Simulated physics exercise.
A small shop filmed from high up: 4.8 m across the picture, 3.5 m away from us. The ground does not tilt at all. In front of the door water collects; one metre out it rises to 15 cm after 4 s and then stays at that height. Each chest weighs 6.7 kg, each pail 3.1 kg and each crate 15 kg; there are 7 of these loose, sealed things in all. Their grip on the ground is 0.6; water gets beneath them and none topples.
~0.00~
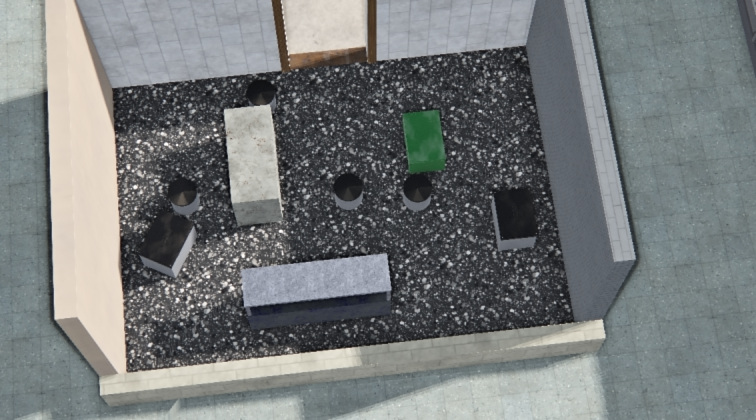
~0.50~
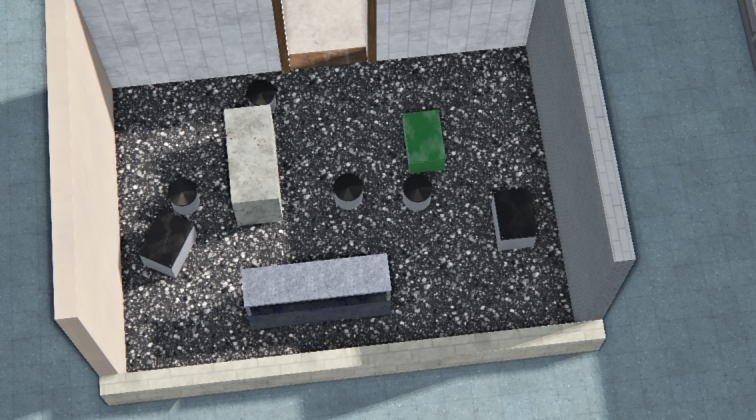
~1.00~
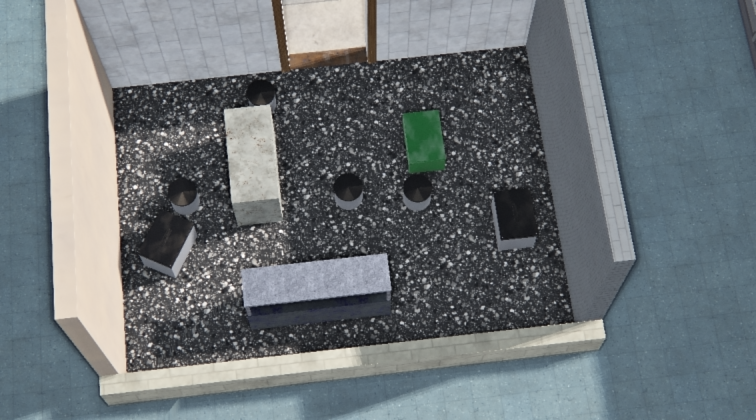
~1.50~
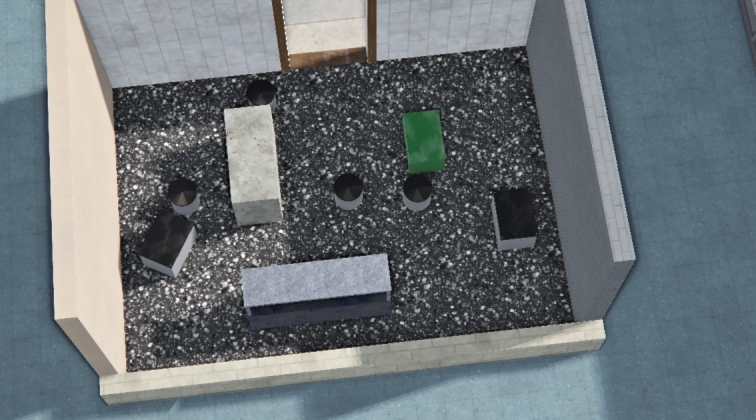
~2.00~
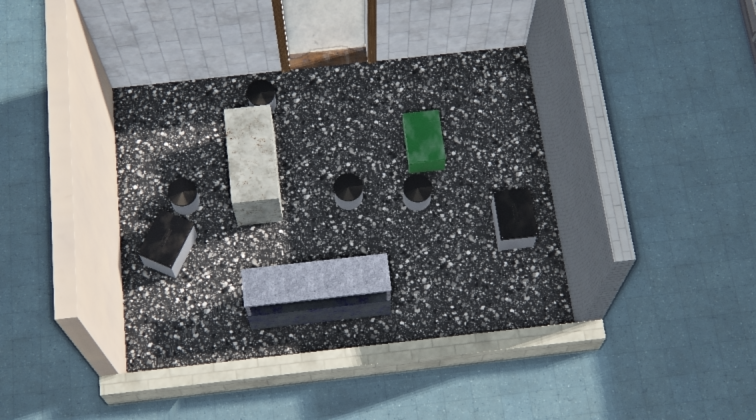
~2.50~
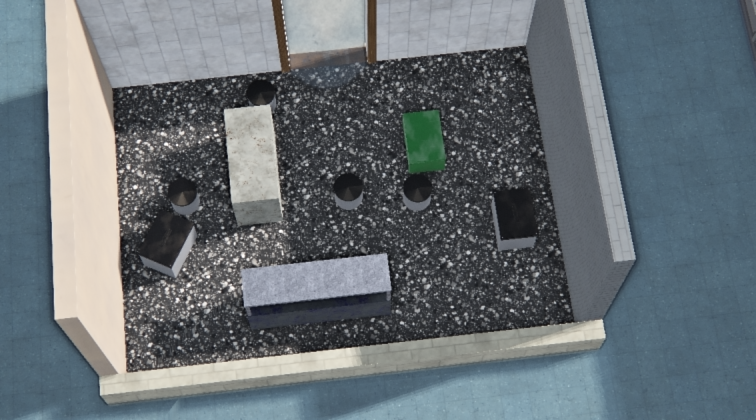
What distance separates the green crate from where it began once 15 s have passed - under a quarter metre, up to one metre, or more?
I'd say it remains nearby.
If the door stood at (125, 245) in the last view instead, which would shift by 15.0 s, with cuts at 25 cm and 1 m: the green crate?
In that case the green crate remains where it is.
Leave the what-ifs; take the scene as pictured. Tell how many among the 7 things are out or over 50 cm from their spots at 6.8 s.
The count is 1.
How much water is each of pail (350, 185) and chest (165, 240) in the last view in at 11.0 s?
First roughly 7 cm, second roughly 4 cm.
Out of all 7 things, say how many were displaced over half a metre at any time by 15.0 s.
That comes to 4.
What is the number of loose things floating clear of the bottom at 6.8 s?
Then: 1.
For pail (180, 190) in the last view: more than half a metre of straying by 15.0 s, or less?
Not that far.
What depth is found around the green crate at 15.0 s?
Close to 5 centimetres.
After 3.5 s the green crate is near (424, 136), 0.0 m from its start, aground; 0 afloat.
After 6.8 s the green crate is near (424, 136), 0.0 m from its start, aground; 1 afloat.
After 11.0 s the green crate is near (424, 136), 0.0 m from its start, aground; 2 afloat.
After 15.0 s the green crate is near (424, 136), 0.0 m from its start, aground; 5 afloat.
